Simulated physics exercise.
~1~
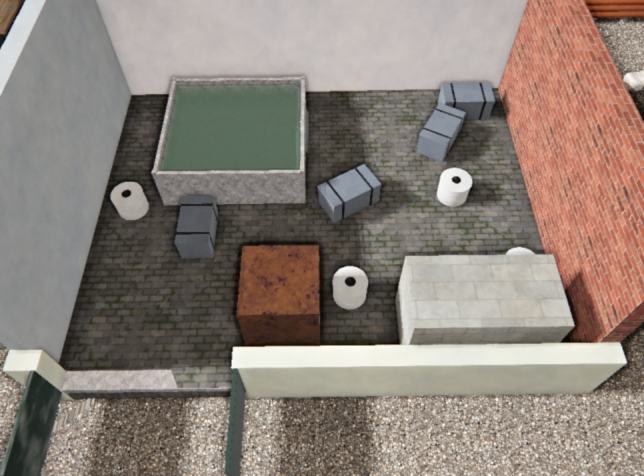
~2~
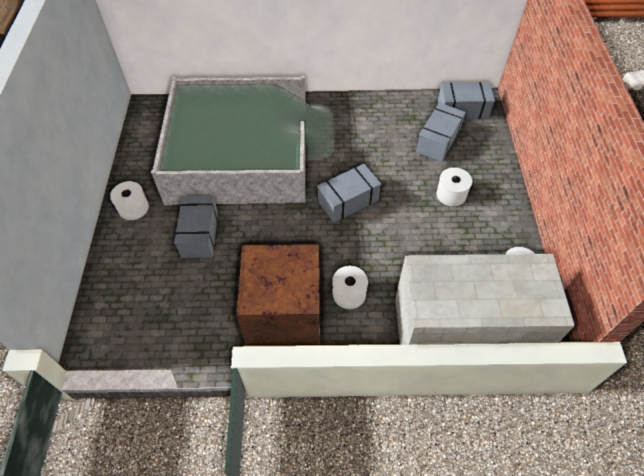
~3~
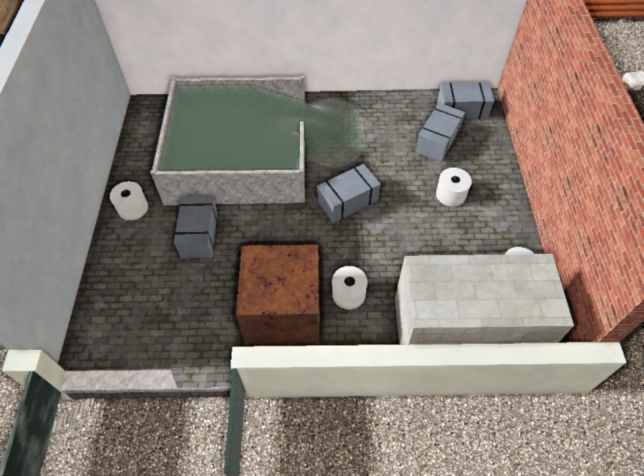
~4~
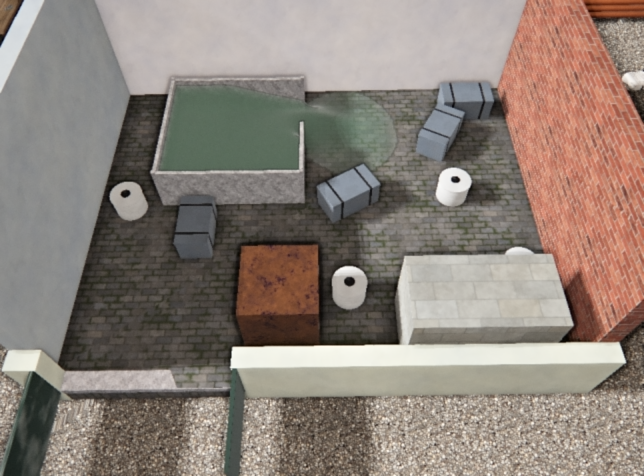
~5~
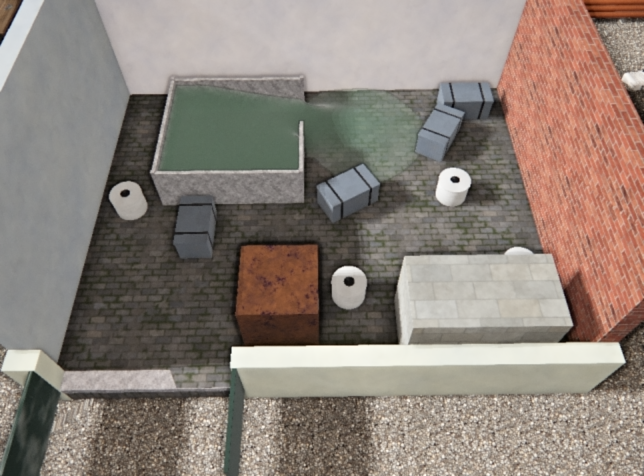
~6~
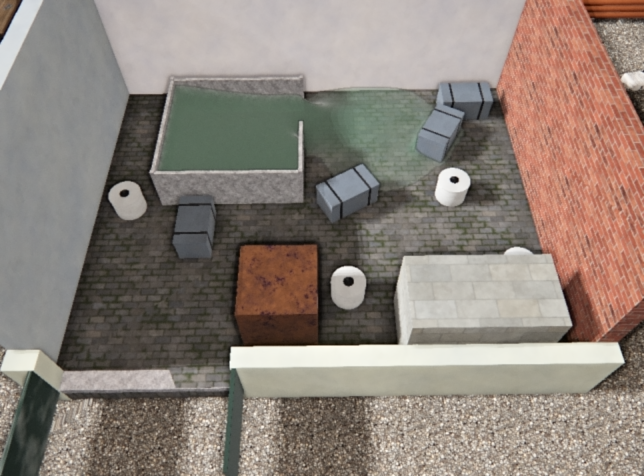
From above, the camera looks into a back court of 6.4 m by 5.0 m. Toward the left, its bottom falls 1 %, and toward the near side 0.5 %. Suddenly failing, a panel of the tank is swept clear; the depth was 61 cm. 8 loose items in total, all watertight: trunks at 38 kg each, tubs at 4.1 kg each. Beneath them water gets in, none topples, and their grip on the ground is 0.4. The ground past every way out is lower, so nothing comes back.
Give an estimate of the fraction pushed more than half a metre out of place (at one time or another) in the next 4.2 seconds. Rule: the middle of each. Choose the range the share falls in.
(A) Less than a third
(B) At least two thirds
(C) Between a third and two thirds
Option C: Between a third and two thirds.
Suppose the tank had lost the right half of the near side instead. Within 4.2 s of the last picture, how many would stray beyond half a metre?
Result: 2.
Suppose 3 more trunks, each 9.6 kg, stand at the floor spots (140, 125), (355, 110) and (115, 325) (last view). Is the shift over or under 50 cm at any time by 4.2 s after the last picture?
One after another they come out inside the limit, above it, inside the limit.
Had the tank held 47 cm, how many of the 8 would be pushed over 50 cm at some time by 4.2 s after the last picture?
4.
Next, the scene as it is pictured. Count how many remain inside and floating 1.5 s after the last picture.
That would be 1 of them.
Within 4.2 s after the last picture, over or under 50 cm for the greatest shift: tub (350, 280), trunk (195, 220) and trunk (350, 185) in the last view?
The first is beyond the limit, the second inside the limit, and the third inside the limit.
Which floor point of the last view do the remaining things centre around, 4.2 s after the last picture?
Near (320, 248).
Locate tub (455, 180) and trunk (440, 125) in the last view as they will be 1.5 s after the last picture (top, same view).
First near (508, 238), second near (515, 153).
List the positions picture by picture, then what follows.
A trunk at (443, 123), on the bottom; a trunk at (195, 219) rests on the ground; 3.8 m2 under water; 0 of 8 have shifted, in the first picture.
A trunk at (443, 123), on the bottom; a trunk at (195, 218) rests on the ground; 4.3 m2 under water; 0 of 8 have shifted, in the second picture.
A trunk at (443, 123) rests on the ground; a trunk at (194, 219), on the bottom; water covers 5.1 m2; 0 of 8 have shifted, in the third picture.
A trunk at (442, 123), on the bottom; a trunk at (194, 219), on the bottom; 6.1 m2 under water; 0 of 8 have shifted, in the fourth picture.
A trunk at (442, 123), on the bottom; a trunk at (194, 219), on the bottom; water covers 7.1 m2; 0 of 8 have shifted, in the fifth picture.
A trunk at (442, 123), on the bottom; a trunk at (193, 219), on the bottom; water covers 7.8 m2; 0 of 8 have shifted, in the sixth picture.
Then, 0.4 s after the last picture 0 of 8 are over 50 cm from their spots; 0 afloat.
Then, 1.5 s after the last picture 2 of 8 are over 50 cm from their spots; 1 afloat.
Then, 2.8 s after the last picture 4 of 8 are over 50 cm from their spots; 3 afloat.
Then, 4.2 s after the last picture 5 of 8 are over 50 cm from their spots, and 5 have been at some point; 4 afloat.
